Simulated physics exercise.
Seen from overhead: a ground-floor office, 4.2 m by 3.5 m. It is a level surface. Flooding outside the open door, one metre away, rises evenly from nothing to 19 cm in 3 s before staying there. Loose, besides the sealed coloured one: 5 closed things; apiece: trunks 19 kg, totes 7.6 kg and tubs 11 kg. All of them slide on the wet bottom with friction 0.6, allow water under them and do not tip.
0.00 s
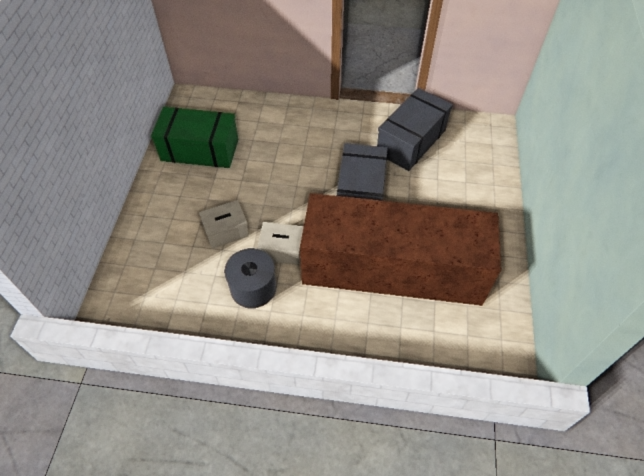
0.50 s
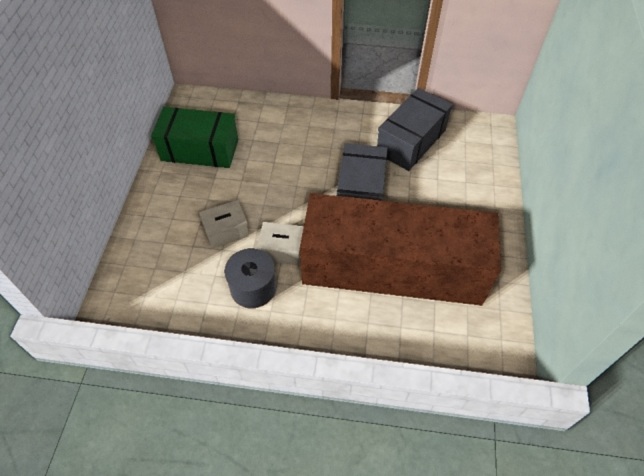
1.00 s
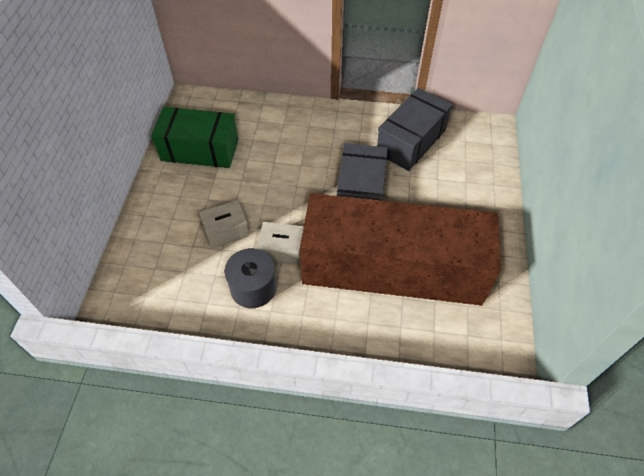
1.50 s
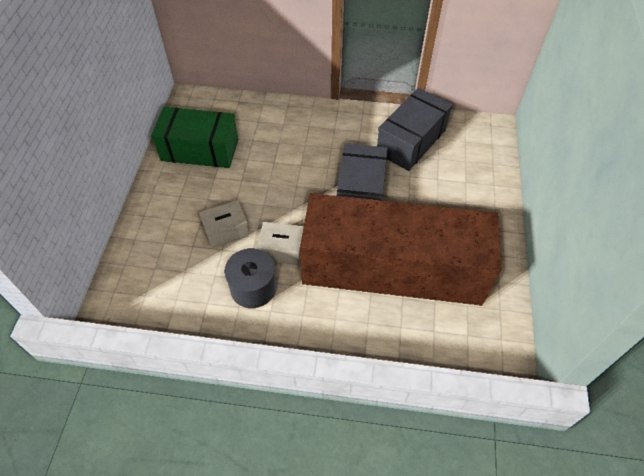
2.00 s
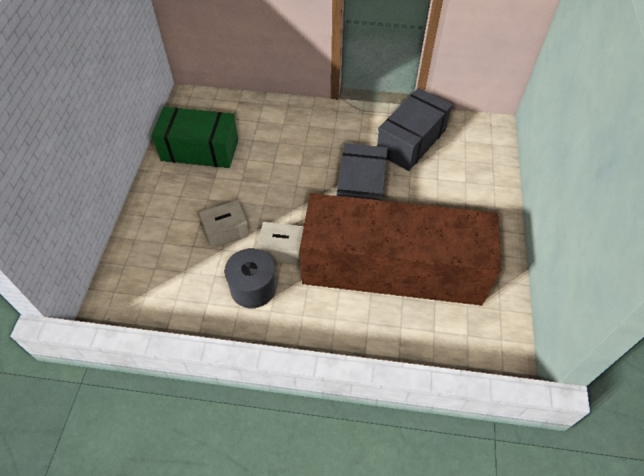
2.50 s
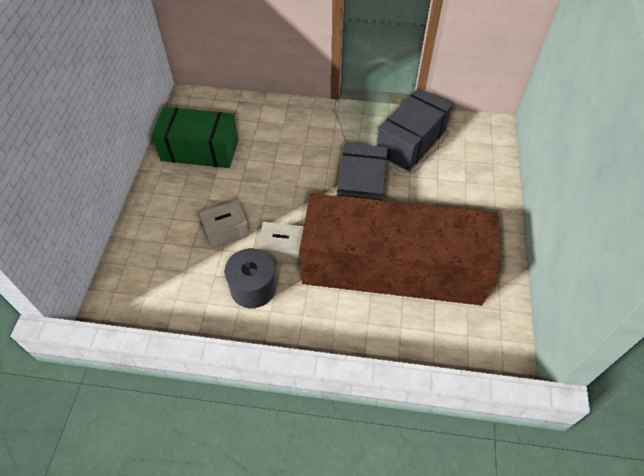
The clip opens on an overhead view of a tiled room holding a green trunk, a large reddish-brown block, dark boxes and a grey cylinder, with bare grey ground outside. Greenish water covers the ground outside, then creeps just through the doorway at the back, while the objects stay still.
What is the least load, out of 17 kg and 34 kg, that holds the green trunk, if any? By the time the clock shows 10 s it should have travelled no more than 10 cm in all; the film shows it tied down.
Only the heavier mass suffices.
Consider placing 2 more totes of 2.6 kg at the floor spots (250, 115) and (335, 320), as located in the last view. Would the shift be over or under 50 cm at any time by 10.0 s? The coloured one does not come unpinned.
In that order: Short of it, less.
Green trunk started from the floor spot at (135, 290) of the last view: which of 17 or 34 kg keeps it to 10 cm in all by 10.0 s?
It turns out that the heavier alone succeeds.
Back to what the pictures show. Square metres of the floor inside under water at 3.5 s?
I'd estimate close to 2.5 m2.
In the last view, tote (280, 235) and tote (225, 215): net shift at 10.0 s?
In that order: 10 cm, 60 cm.
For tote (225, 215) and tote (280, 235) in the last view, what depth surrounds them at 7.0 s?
First roughly 5 cm, second roughly 4 cm.
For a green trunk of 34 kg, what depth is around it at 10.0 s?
Depth: Approx. 6 cm.
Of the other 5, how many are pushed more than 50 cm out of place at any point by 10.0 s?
Count: 3.
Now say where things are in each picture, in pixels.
In the first frame, the green trunk at (193, 125) rests on the ground; water covers 0.0 m2; 0 of 6 have shifted.
In the second frame, the green trunk at (193, 125), on the bottom; 0.0 m2 under water; 0 of 6 have shifted.
In the third frame, the green trunk at (193, 125), on the bottom; 0.0 m2 under water; 0 of 6 have shifted.
In the fourth frame, the green trunk at (193, 125), on the bottom; 0.0 m2 under water; 0 of 6 have shifted.
In the fifth frame, the green trunk at (193, 125) rests on the ground; 0.1 m2 under water; 0 of 6 have shifted.
In the sixth frame, the green trunk at (193, 125), on the bottom; water covers 0.6 m2; 0 of 6 have shifted.
After 3.5 s the green trunk would be 0 cm from its start with 17 kg and 0 cm from its start with 34 kg; 0 cm of water round it then.
After 4.5 s the green trunk would be 0 cm from its start with 17 kg and 0 cm from its start with 34 kg; 2 cm of water round it then.
After 7.0 s the green trunk would be 0 cm from its start with 17 kg and 0 cm from its start with 34 kg; 2 cm of water round it then.
After 10.0 s the green trunk would be 20 cm from its start with 17 kg and 0 cm from its start with 34 kg; 6 cm of water round it then.
